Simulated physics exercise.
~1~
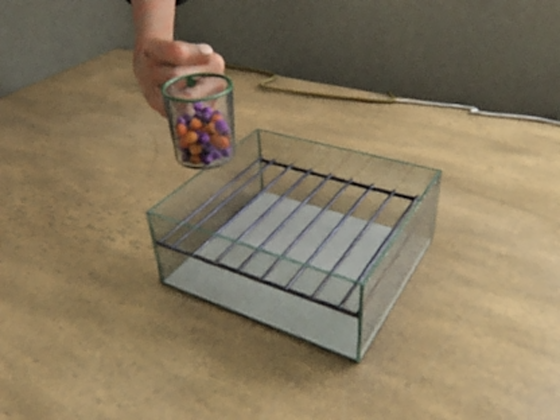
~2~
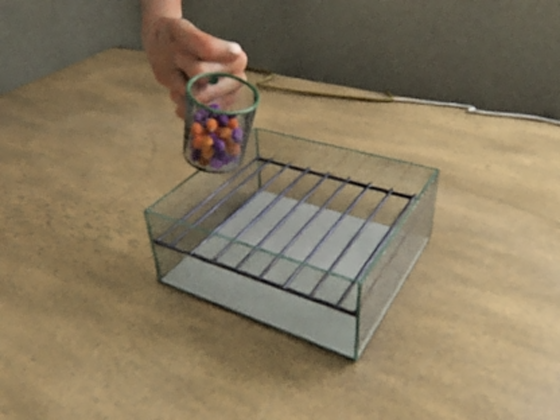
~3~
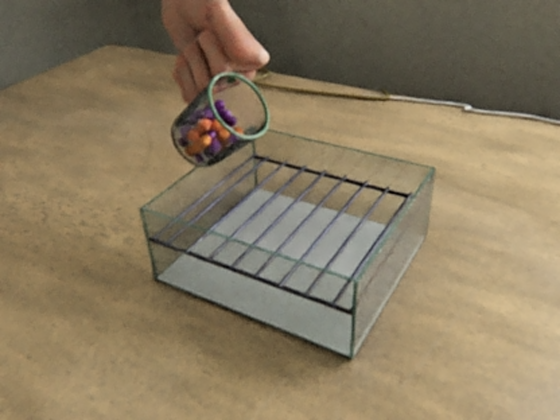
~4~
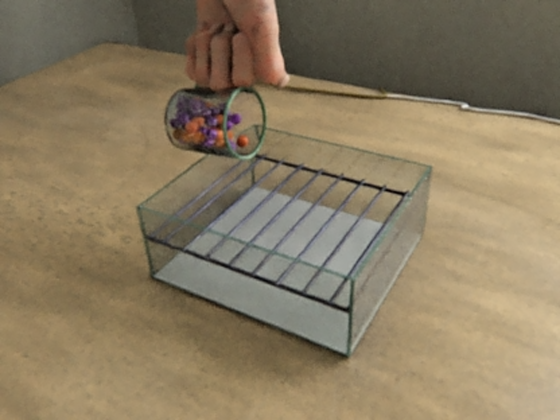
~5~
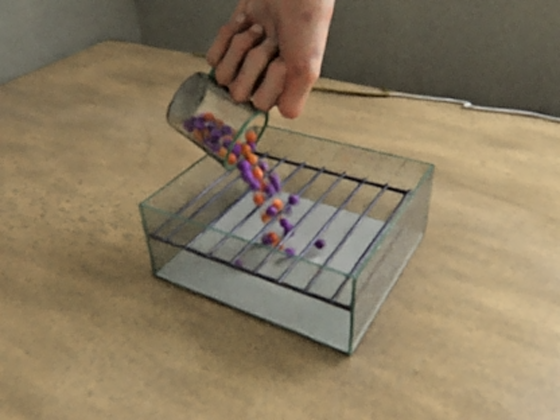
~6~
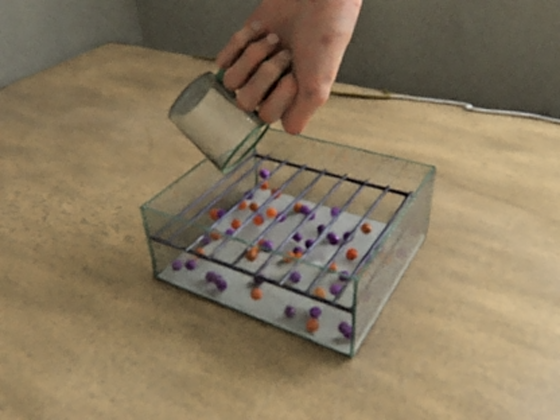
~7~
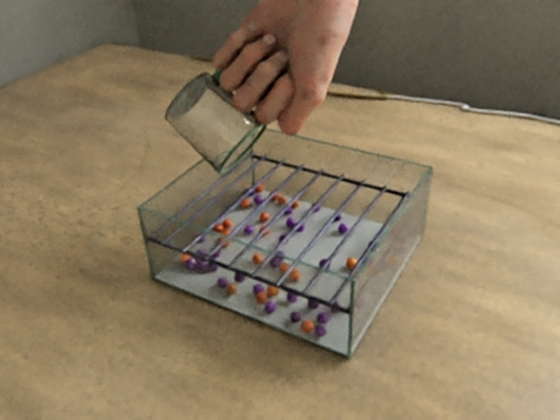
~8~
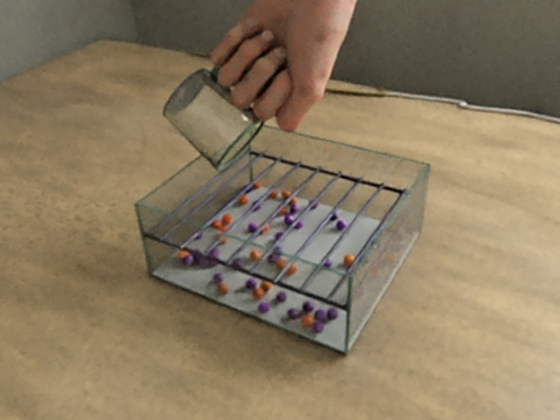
A hand moved a clear cup of small orange and purple pieces to the right over a glass box with a wire rack, then tipped it and poured everything out. Both colours fell between the wires and ended up scattered across the bottom.
